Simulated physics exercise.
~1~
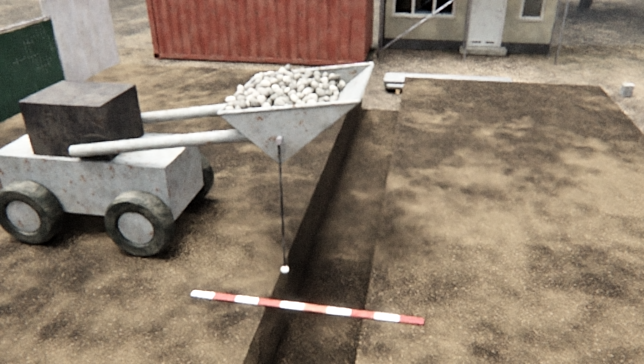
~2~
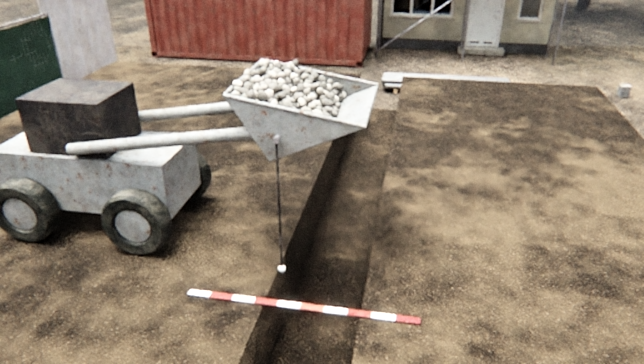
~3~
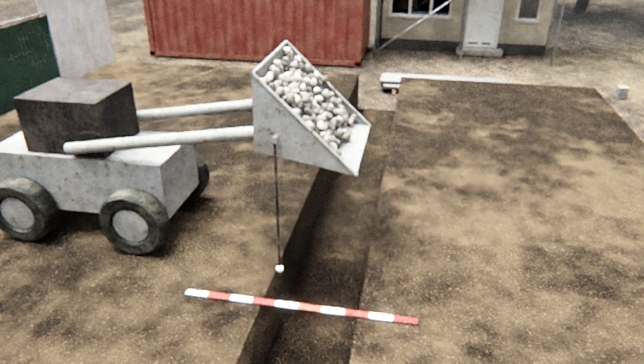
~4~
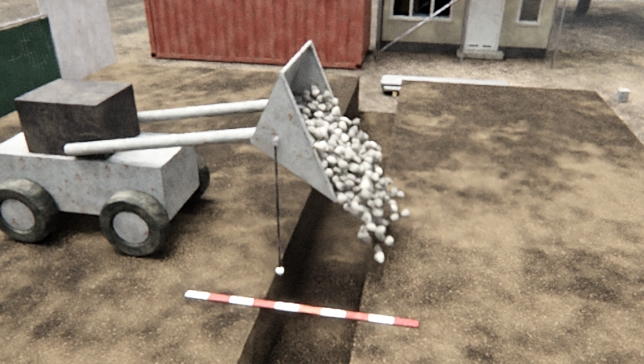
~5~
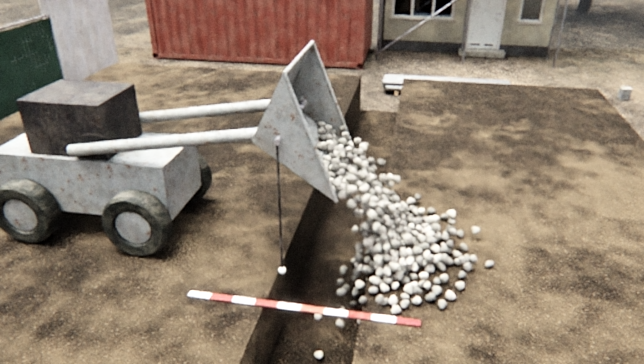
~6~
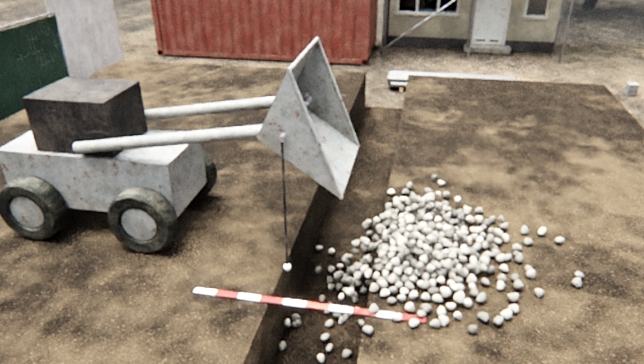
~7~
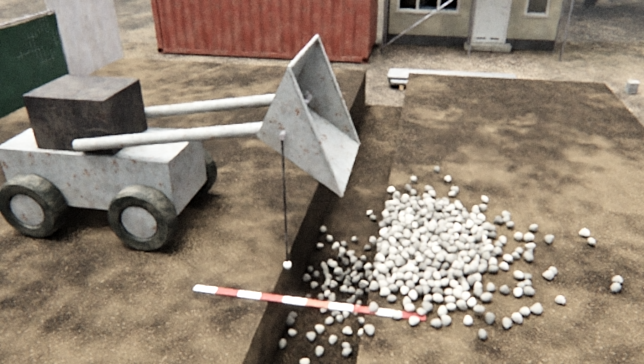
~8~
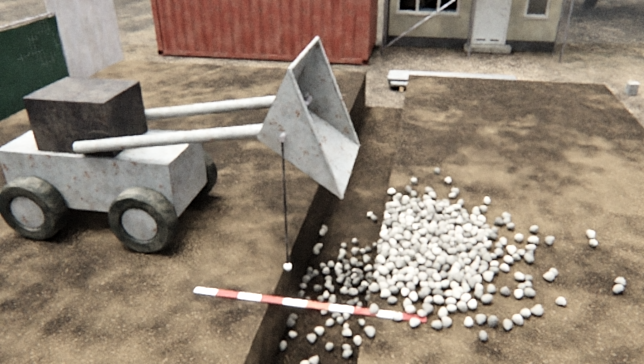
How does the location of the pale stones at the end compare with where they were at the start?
At the start the stones are heaped in the loader's raised bucket. By the end they lie lower and to the right, mostly spread on the ground beyond the trench, with some down in it.
